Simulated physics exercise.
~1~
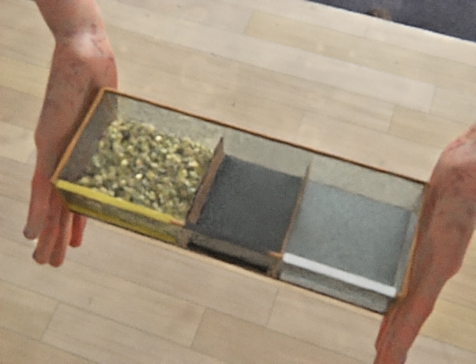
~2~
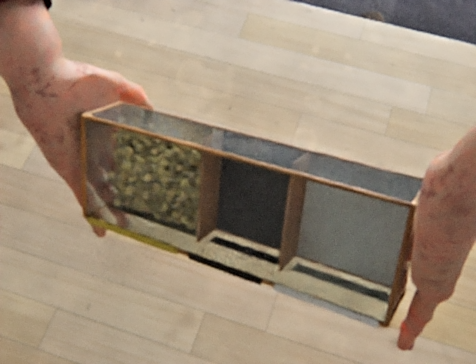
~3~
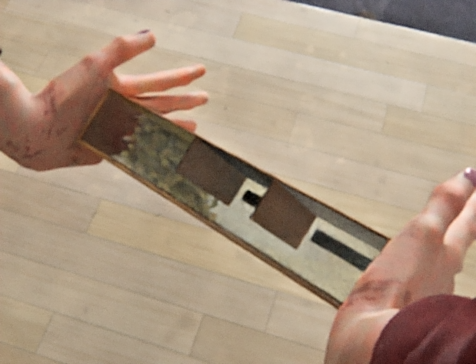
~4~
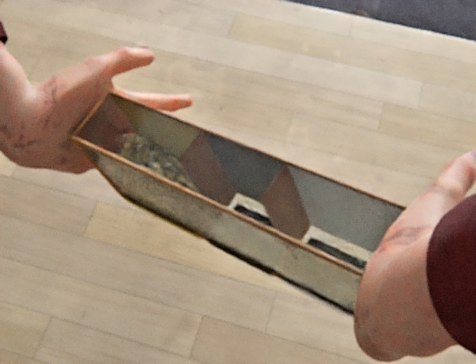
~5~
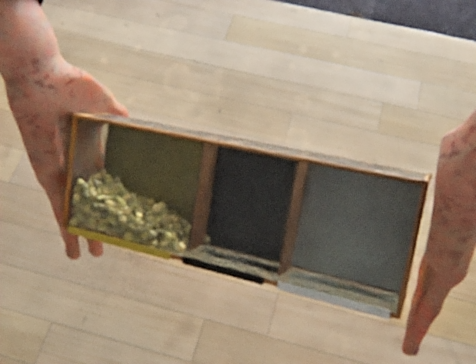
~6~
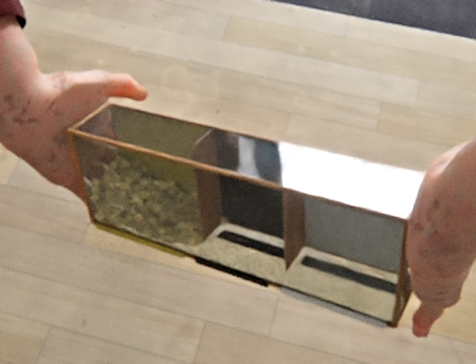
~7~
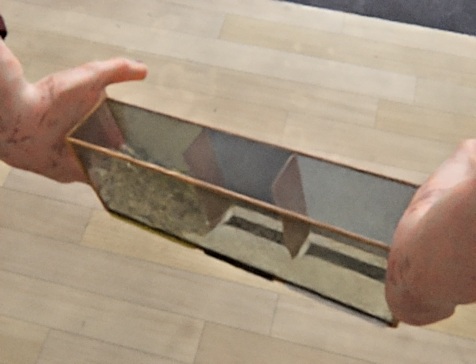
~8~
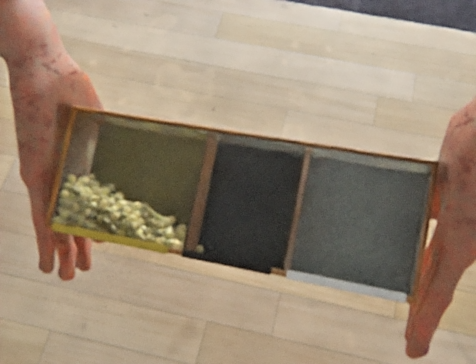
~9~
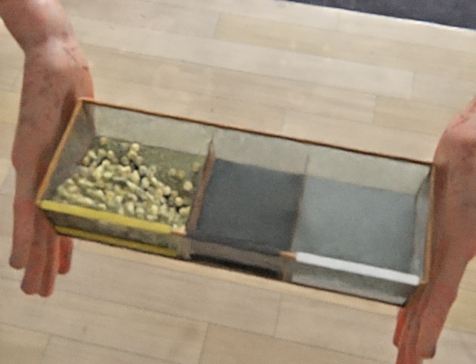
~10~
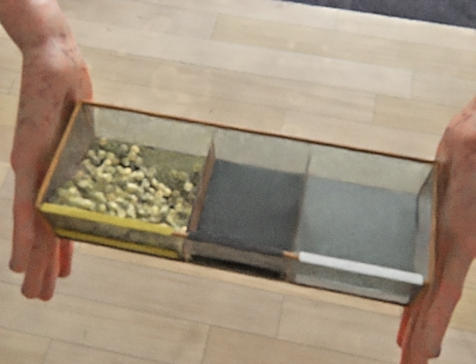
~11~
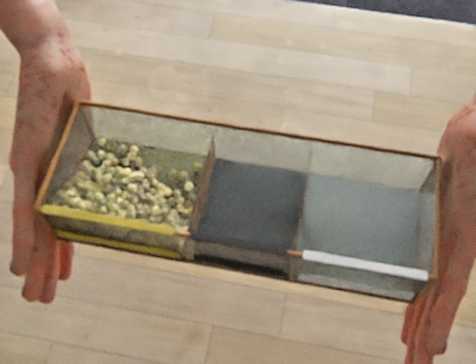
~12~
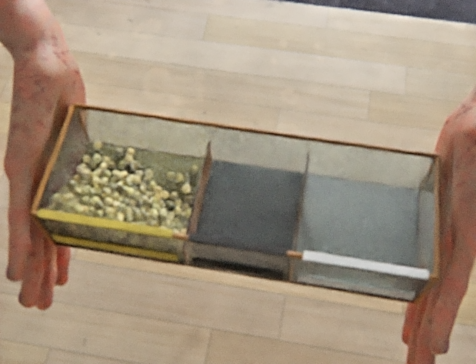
Above a pale wooden floor, two hands held a clear-lidded box of soya beans with three compartments, tipped it steeply, eased it partway back, tipped it again, then brought it level and held it still, the beans all in the yellow left compartment.
